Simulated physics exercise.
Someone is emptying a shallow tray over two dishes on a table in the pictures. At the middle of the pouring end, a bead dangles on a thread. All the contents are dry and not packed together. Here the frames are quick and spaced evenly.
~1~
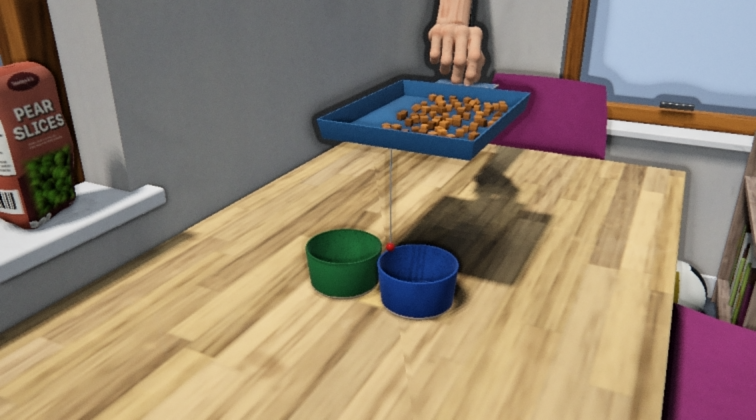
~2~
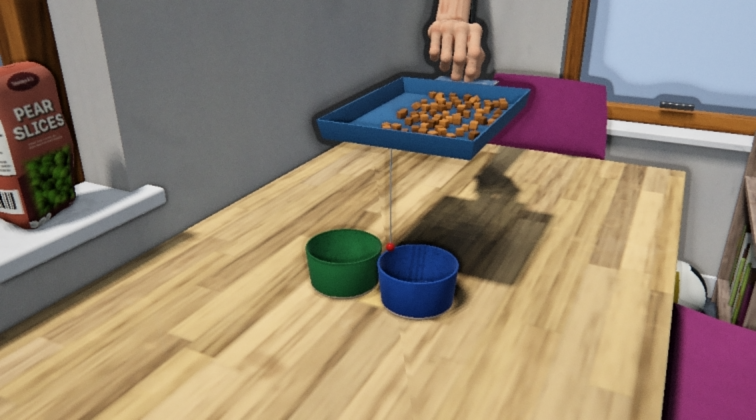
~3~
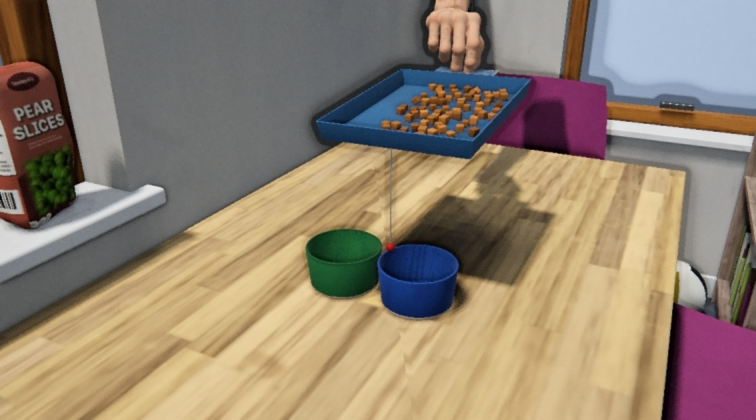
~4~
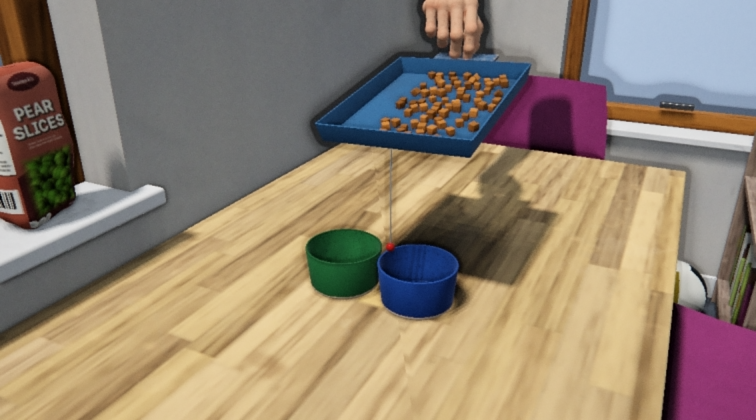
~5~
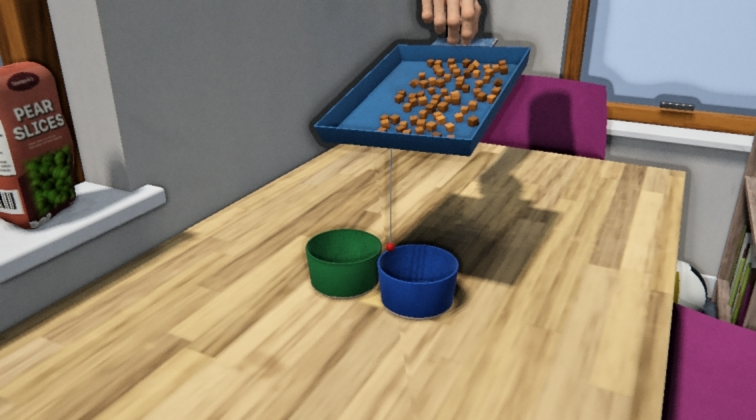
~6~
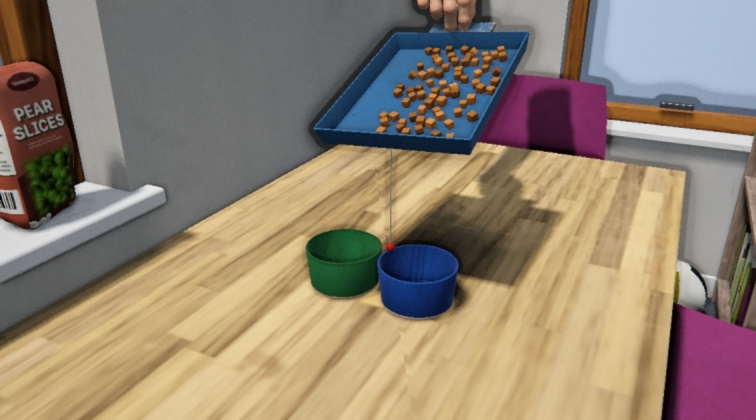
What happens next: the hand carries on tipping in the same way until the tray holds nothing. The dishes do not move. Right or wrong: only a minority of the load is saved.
Right, only a minority is saved.
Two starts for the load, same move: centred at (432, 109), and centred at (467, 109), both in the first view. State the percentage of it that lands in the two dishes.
Some 30 and then some 10 per cent.
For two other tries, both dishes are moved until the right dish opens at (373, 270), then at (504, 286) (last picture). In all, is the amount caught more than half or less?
With the first shift the pair saves beyond half; with the second, less than a half.
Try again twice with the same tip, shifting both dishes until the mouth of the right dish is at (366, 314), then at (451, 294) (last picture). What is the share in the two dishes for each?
Roughly 10% first, roughly 40% second.
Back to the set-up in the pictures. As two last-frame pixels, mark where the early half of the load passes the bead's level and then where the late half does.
Earlier portion about (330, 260); later portion about (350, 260).
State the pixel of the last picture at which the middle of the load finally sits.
Last view, centre at rest - approx. (327, 319).
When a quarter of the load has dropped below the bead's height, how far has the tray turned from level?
About 105° of tilt.
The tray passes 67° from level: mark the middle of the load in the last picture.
Roughly (377, 131).
Soon, tray tipped steeply; nearly all on the tray; a small part in the air.
A while on, tray tipped past a quarter turn; about two thirds on the tray; a stray few in the left dish; about a quarter outside both; a small part in the air.
Towards the end, tray tipped past a quarter turn; about a quarter in the left dish; most outside both.
Finally, tray tipped past a quarter turn; none in the right dish; about a quarter in the left dish; most outside both.
